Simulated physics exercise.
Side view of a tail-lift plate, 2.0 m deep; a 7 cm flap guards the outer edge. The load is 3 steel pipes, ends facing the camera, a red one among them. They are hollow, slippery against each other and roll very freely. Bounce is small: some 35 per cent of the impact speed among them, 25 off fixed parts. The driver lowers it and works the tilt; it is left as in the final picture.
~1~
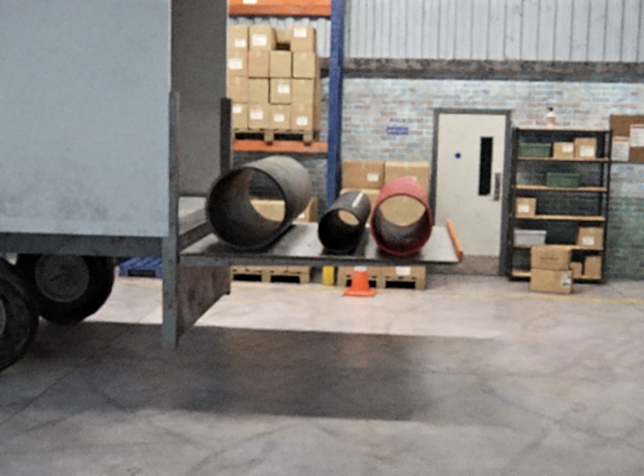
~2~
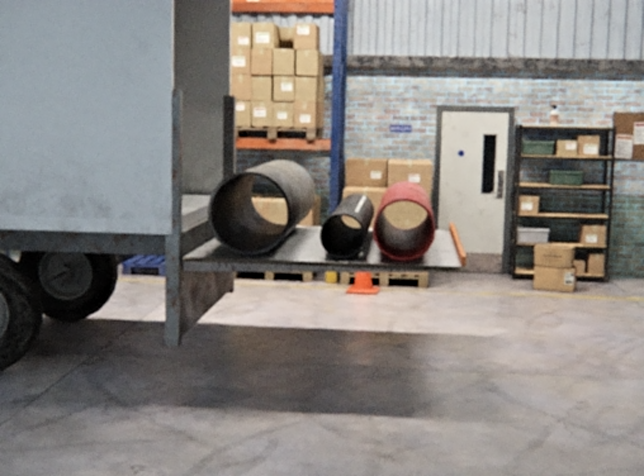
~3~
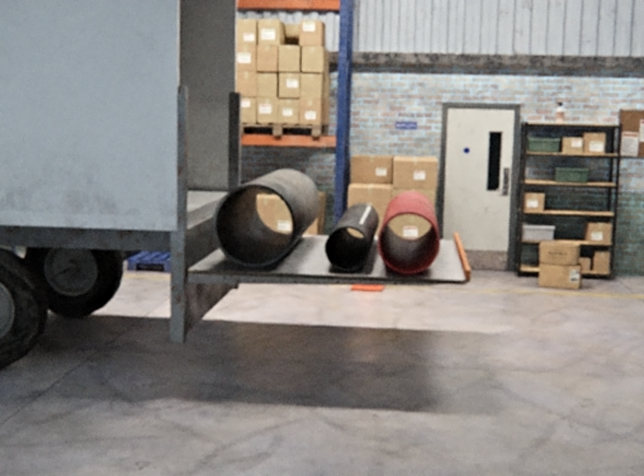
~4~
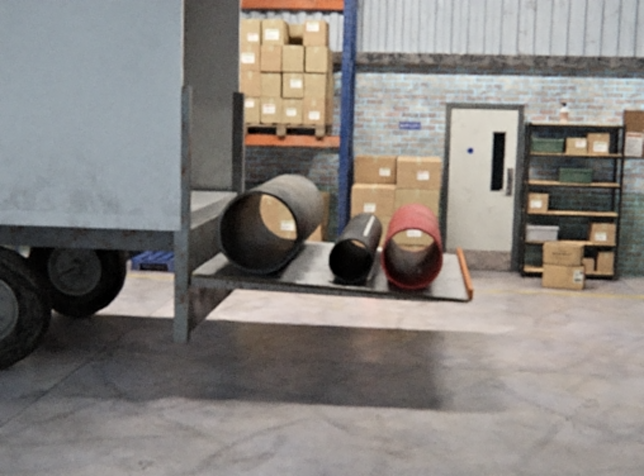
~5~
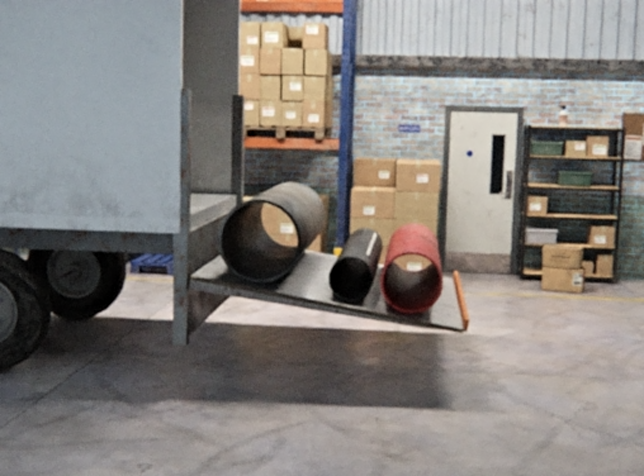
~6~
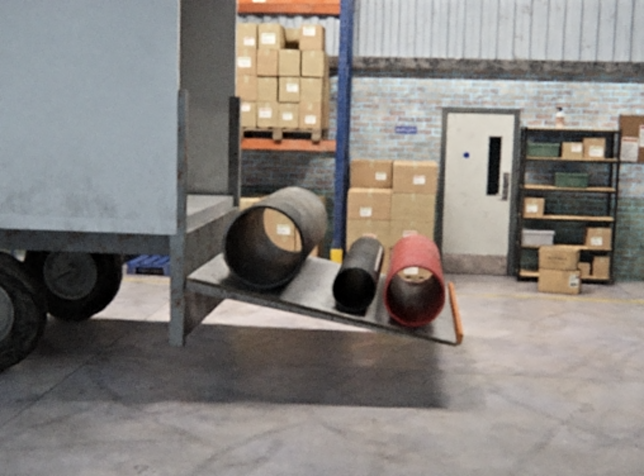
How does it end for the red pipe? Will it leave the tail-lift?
The red one rolls off the plate.
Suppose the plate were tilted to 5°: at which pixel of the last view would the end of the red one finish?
Near (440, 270).
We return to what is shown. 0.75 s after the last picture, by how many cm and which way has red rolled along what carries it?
Red 35 right.
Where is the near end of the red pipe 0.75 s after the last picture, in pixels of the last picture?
Around (458, 297).
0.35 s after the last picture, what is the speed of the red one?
Roughly 0.6 m/s.
Then, 0.4 s after the last picture, red is on the plate, 15 cm from the stop, rolling right; 0 over the stop so far.
Then, 0.8 s after the last picture, red is on the plate, 5 cm from the stop, rolling right; 0 over the stop so far.
Then, 1.2 s after the last picture, red is over the stop and falling; 1 over the stop so far.
At rest (4.0 s after the last picture), red is off the lift, on the ground; 1 over the stop so far.
